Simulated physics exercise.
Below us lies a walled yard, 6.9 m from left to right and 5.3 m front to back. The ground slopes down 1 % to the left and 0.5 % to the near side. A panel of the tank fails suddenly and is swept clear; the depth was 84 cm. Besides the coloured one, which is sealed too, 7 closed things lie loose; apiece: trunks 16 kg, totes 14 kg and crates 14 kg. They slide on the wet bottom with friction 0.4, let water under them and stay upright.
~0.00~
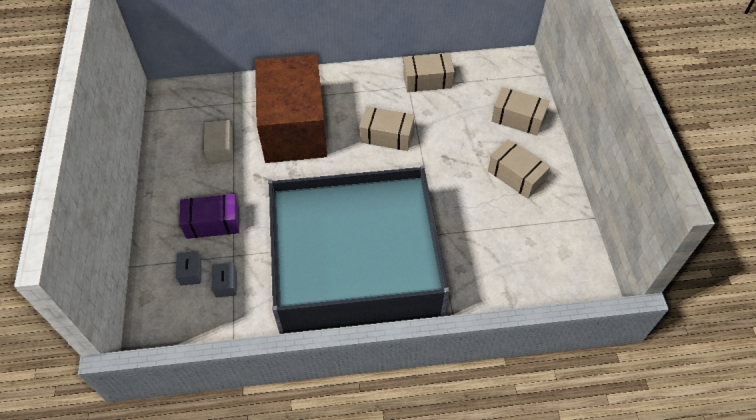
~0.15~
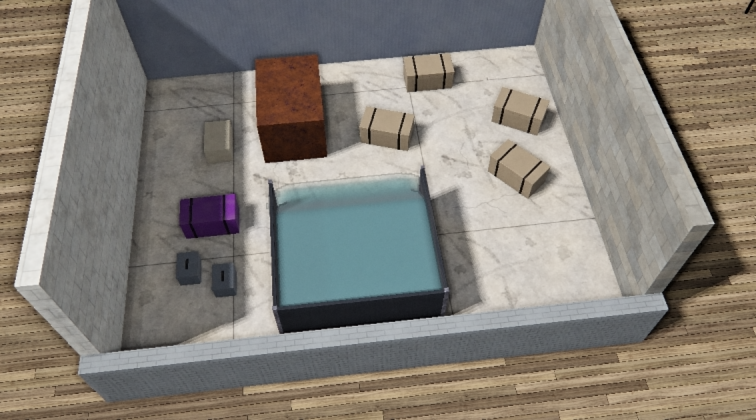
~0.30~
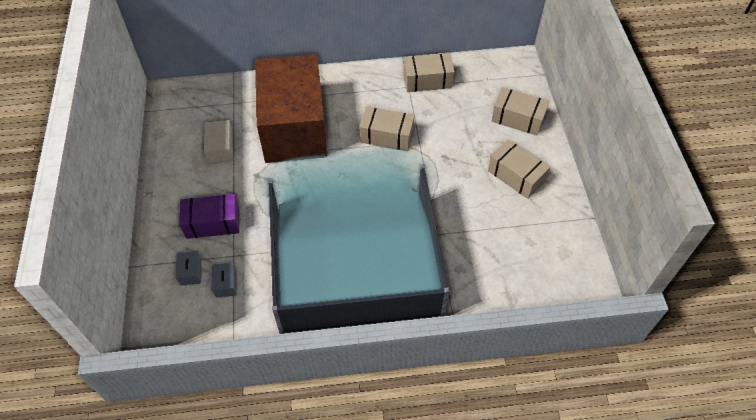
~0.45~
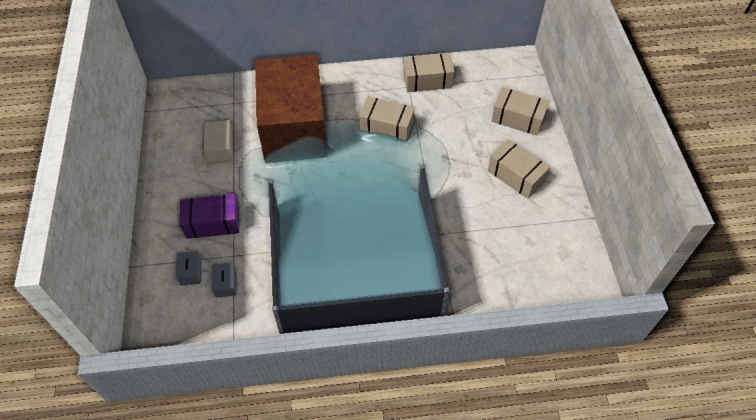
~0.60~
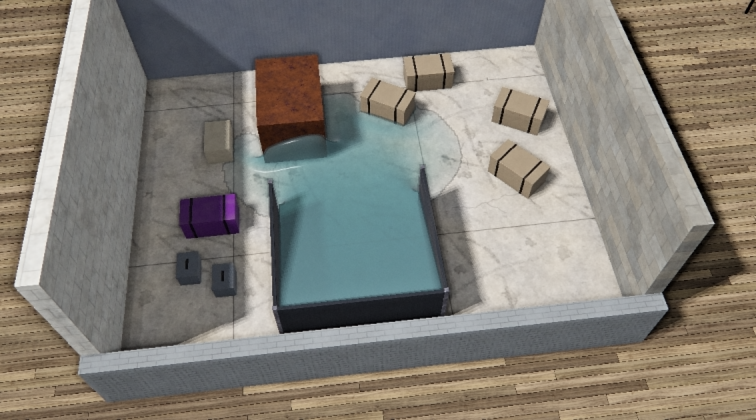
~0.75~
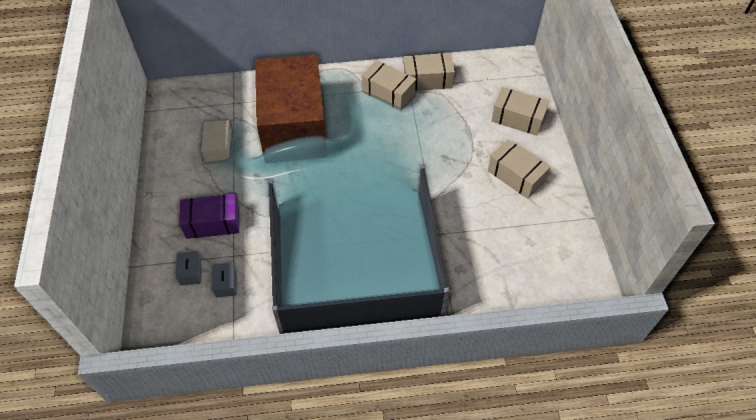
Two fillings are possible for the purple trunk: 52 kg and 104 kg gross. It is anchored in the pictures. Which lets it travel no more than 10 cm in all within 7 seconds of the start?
For it, only the higher weight holds it.
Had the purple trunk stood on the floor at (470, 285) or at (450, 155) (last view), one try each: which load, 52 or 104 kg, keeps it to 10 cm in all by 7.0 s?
In that order: Only the larger holds; it takes the larger.
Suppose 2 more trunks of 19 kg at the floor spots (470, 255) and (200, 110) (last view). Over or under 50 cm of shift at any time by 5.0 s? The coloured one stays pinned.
In that order: Less, past it.
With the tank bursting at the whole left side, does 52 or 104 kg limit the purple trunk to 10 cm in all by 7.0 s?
In that case neither load is enough.
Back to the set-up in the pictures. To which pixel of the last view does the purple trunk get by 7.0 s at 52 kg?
Around (201, 239).
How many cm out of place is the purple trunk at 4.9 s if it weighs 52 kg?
About 30 cm.
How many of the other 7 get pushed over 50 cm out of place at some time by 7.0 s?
5 of them.
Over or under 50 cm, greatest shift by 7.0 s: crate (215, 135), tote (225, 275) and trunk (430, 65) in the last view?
In turn: More, under, more.
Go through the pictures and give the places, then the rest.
In the first frame, the purple trunk at (208, 209), on the bottom; water covers 3.9 m2; 0 of 8 have shifted.
In the second frame, the purple trunk at (208, 209), on the bottom; 5.3 m2 under water; 0 of 8 have shifted.
In the third frame, the purple trunk at (208, 209) rests on the ground; water covers 6.9 m2; 0 of 8 have shifted.
In the fourth frame, the purple trunk at (208, 209), on the bottom; 8.0 m2 under water; 1 of 8 have shifted.
In the fifth frame, the purple trunk at (208, 209) rests on the ground; water covers 9.6 m2; 1 of 8 have shifted.
In the sixth frame, the purple trunk at (208, 209), on the bottom; 11.3 m2 under water; 1 of 8 have shifted.
After 1.4 s the purple trunk would be 0 cm from its start with 52 kg and 0 cm from its start with 104 kg; 1 cm of water round it then.
After 3.1 s the purple trunk would be 12 cm from its start with 52 kg and 0 cm from its start with 104 kg; 6 cm of water round it then.
After 4.9 s the purple trunk would be 29 cm from its start with 52 kg and 0 cm from its start with 104 kg; 10 cm of water round it then.
After 7.0 s the purple trunk would be 51 cm from its start with 52 kg and 0 cm from its start with 104 kg; 7 cm of water round it then.
